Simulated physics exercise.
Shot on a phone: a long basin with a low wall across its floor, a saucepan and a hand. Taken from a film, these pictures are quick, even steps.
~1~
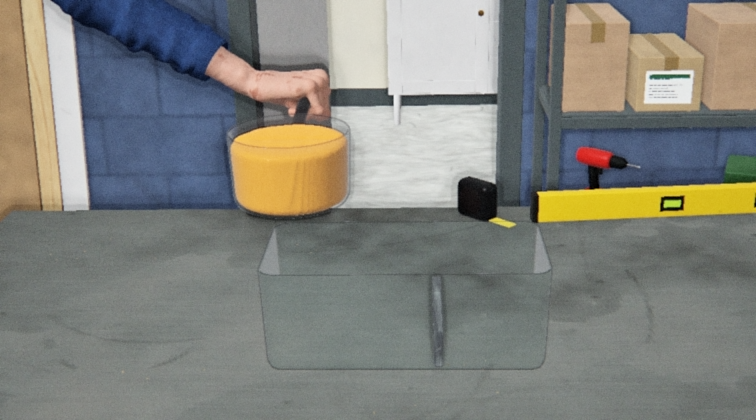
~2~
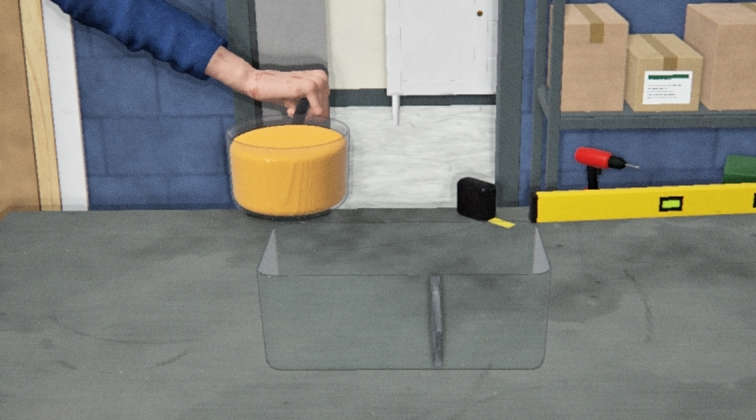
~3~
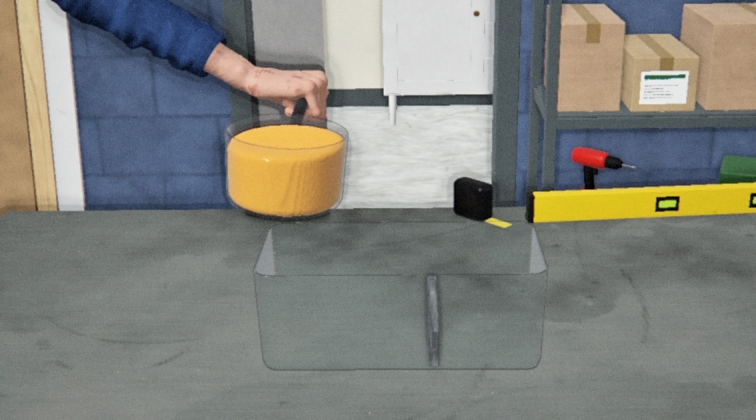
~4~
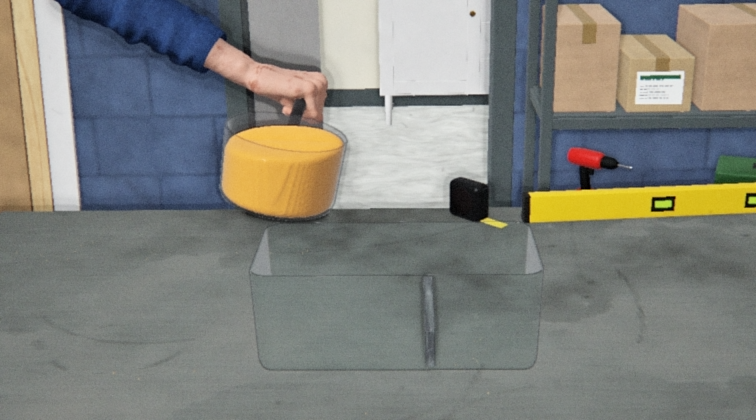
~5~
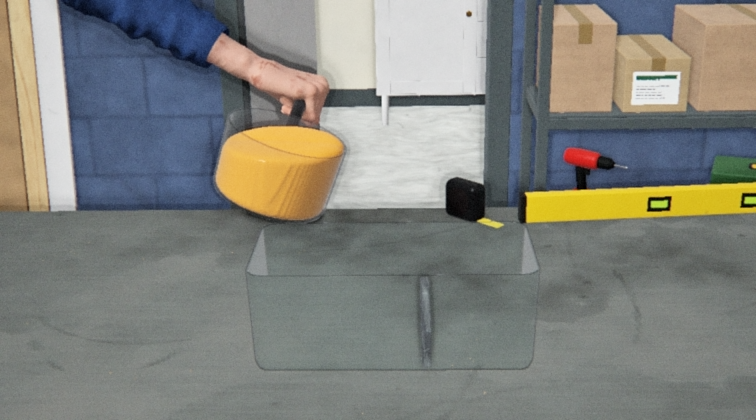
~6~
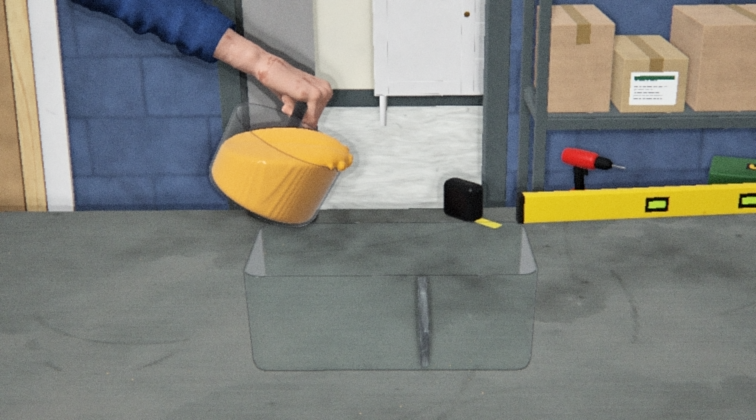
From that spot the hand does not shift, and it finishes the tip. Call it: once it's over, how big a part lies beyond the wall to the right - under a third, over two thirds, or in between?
Under a third.
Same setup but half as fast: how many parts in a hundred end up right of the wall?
Around 10 in a hundred.
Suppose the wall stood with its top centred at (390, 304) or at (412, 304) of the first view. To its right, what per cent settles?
First try around 75 percent; second try around 45 percent.
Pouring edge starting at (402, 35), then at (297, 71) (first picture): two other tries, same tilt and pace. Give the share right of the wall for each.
Roughly 85 per cent, then roughly 10 per cent.
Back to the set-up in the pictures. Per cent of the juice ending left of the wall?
About 95 per cent.
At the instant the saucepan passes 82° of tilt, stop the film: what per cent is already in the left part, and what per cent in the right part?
The left part holds close to 25 per cent, the right part close to 0.
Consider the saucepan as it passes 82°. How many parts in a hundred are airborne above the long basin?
Estimate: 30 per cent, roughly.
A moment on, the saucepan is tipped on its side and 46 per cent is still to pour, 24 is left of the wall and 1 right of it.
Next, the saucepan is tipped on its side and 13 per cent is still to pour, 77 is left of the wall and 3 right of it.
Then the saucepan is tipped on its side and 4 per cent is still to pour, 87 is left of the wall and 5 right of it.
Later the saucepan is tipped on its side and 1 per cent is still to pour, 91 is left of the wall and 6 right of it.
At rest 93 per cent lies left of the wall, 6 right of it and 2 outside.
